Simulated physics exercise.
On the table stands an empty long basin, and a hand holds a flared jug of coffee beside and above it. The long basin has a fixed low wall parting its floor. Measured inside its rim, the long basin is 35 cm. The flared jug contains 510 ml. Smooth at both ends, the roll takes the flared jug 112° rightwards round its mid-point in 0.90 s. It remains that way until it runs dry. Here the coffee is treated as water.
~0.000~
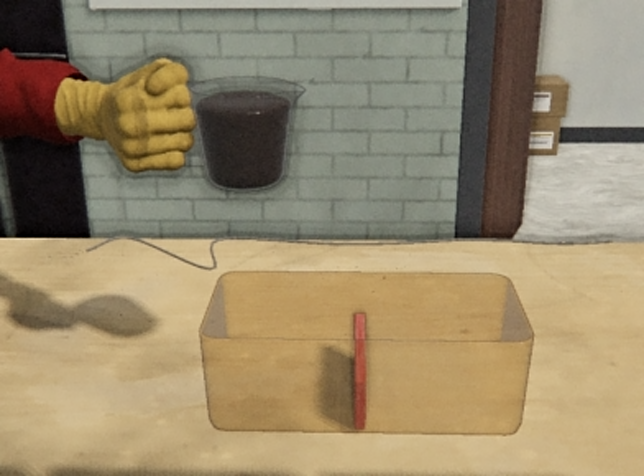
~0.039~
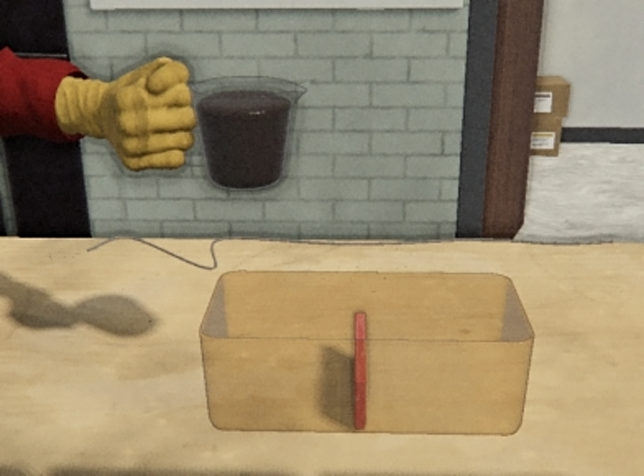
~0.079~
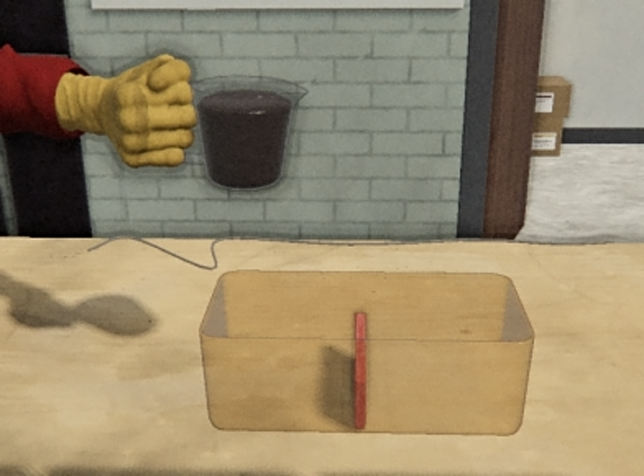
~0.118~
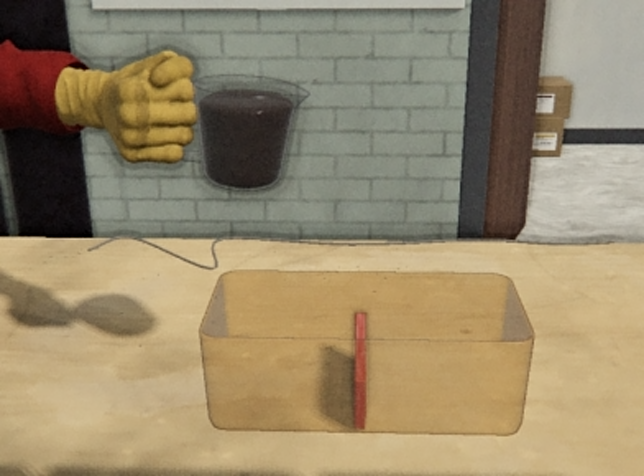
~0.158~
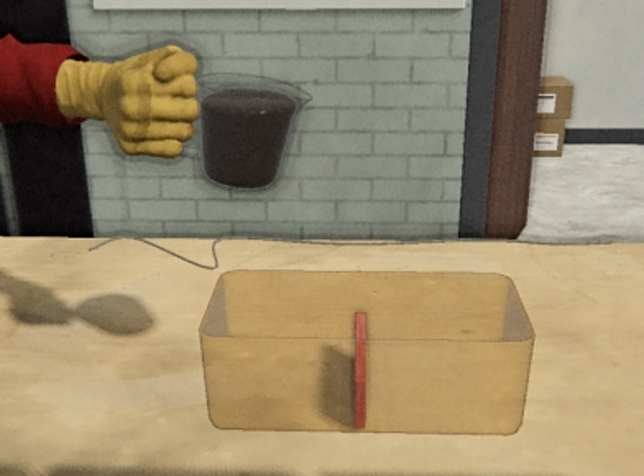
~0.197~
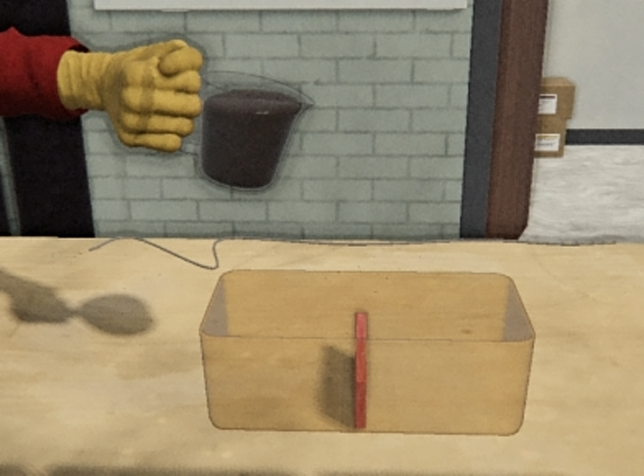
Above a wooden table holding an empty clear basin with a red divider, a yellow-gloved hand held a clear jug of dark liquid, then slowly tilted it slightly to the right.
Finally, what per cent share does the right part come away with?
Roughly 66 per cent.
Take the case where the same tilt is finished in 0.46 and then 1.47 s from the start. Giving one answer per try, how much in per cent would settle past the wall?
In order, 40 and 75 per cent.
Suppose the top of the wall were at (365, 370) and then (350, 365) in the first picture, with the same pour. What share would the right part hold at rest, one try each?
First try about 65 %, second try about 80 %.
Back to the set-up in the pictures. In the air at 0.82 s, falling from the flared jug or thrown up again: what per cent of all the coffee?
Airborne fraction: Approx. 24 %.
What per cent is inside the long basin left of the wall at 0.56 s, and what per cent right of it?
Lab note: Left near 0 %, right near 5.
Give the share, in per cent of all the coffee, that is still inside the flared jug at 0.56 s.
64 %.
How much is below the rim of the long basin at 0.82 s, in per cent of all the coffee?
Around 68 parts in a hundred.
Then, 0.56 s in, the tilt is 77° and 65 per cent is still to pour, 0 is left of the wall and 5 right of it.
Then, 0.82 s in, the tilt is 110° and 8 per cent is still to pour, 10 is left of the wall and 58 right of it.
Then, 1.10 s in, the tilt is 112° and 0 per cent is still to pour, 32 is left of the wall and 66 right of it.
Then, 1.40 s in, the tilt is 112° and 0 per cent is still to pour, 32 is left of the wall and 66 right of it.
Finally, 32 per cent lies left of the wall, 66 right of it and 2 outside.
